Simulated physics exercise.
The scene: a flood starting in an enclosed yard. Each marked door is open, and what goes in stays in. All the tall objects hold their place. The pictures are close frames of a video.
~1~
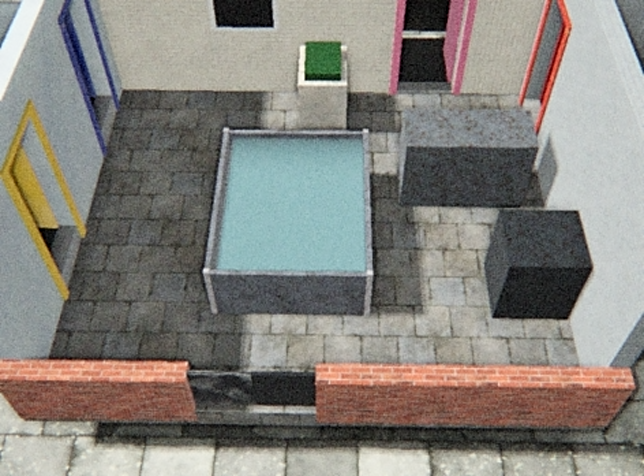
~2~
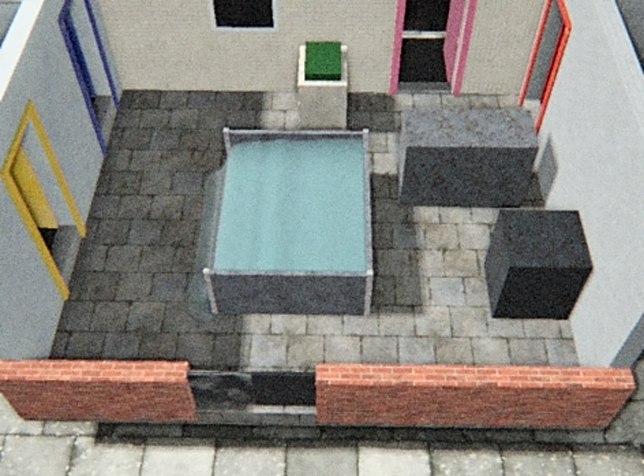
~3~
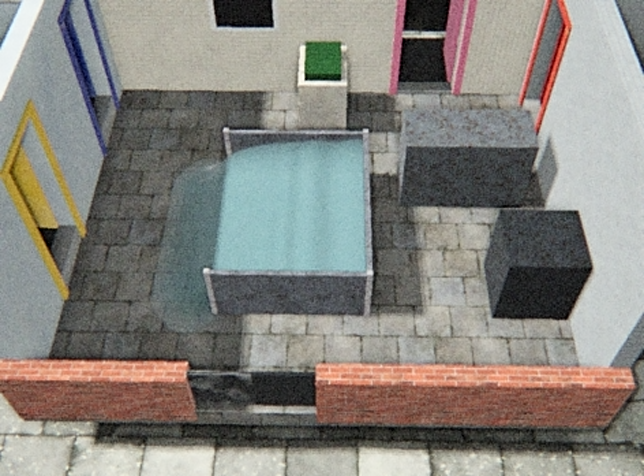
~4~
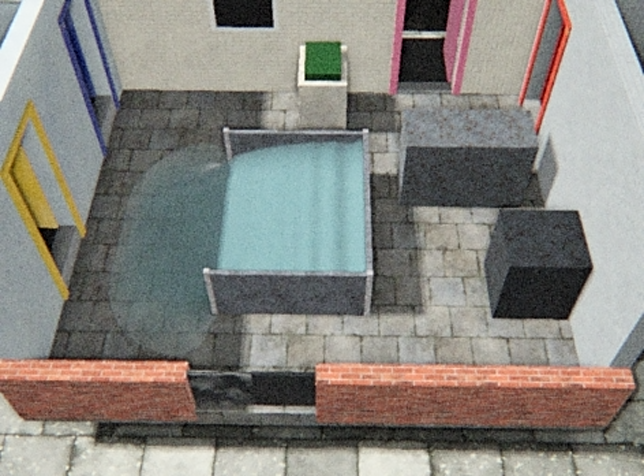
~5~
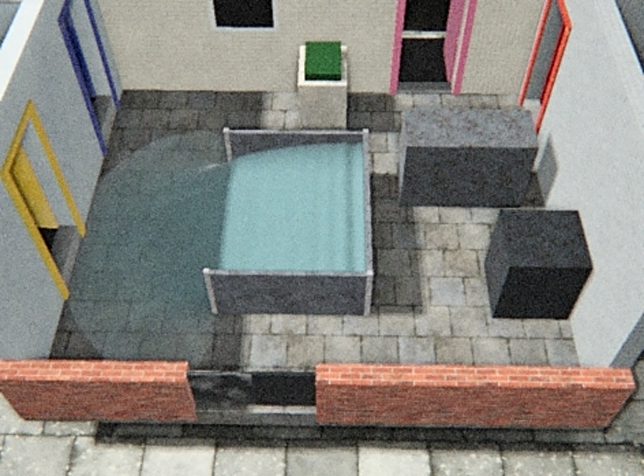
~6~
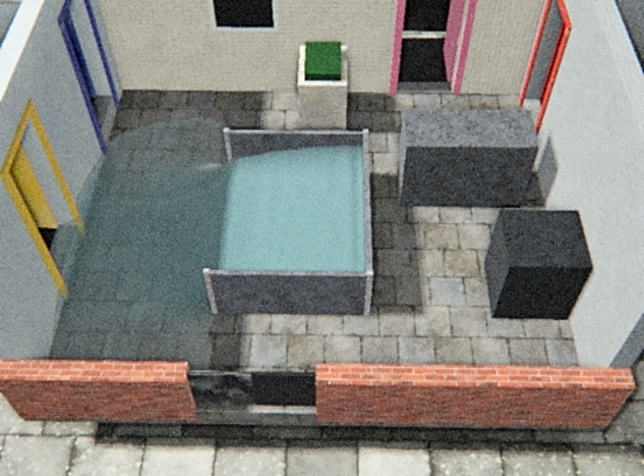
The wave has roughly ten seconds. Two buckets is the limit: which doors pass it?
The blue door holds within the limit; the yellow door floods; the red door holds within the limit; the pink door floods.
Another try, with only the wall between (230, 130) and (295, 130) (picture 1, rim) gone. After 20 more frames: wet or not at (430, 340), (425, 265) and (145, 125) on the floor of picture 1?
In turn: Clear, clear, covered.
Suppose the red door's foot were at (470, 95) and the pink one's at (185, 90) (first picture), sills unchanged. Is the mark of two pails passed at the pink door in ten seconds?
Then: The pink one takes more.
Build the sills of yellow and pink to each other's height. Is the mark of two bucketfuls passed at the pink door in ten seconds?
Then: The pink door keeps below it.
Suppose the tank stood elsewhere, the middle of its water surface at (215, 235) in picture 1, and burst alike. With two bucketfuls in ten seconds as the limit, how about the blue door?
In short: Blue lets less in.
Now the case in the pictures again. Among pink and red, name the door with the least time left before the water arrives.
It is the door marked pink.
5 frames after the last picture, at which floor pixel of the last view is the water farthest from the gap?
Close to (123, 92).
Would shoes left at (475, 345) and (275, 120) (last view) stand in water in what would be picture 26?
One after the other: Wet, wet.
A moment on, water covers 35 % of the floor; the blue door wet at the sill, nothing in, the yellow door over two buckets in, the red door not reached, the pink door not reached.
Next, water covers 40 % of the floor; the blue door wet at the sill, nothing in, the yellow door far over two buckets in, the red door not reached, the pink door not reached.
Then, water covers 65 % of the floor; the blue door wet at the sill, nothing in, the yellow door far over two buckets in, the red door not reached, the pink door wet at the sill, nothing in.
Later, water covers 95 % of the floor; the blue door wet at the sill, nothing in, the yellow door far over two buckets in, the red door wet at the sill, nothing in, the pink door wet at the sill, nothing in.
In the end, water covers 100 % of the floor; the blue door wet at the sill, nothing in, the yellow door far over two buckets in, the red door wet at the sill, nothing in, the pink door over two buckets in.
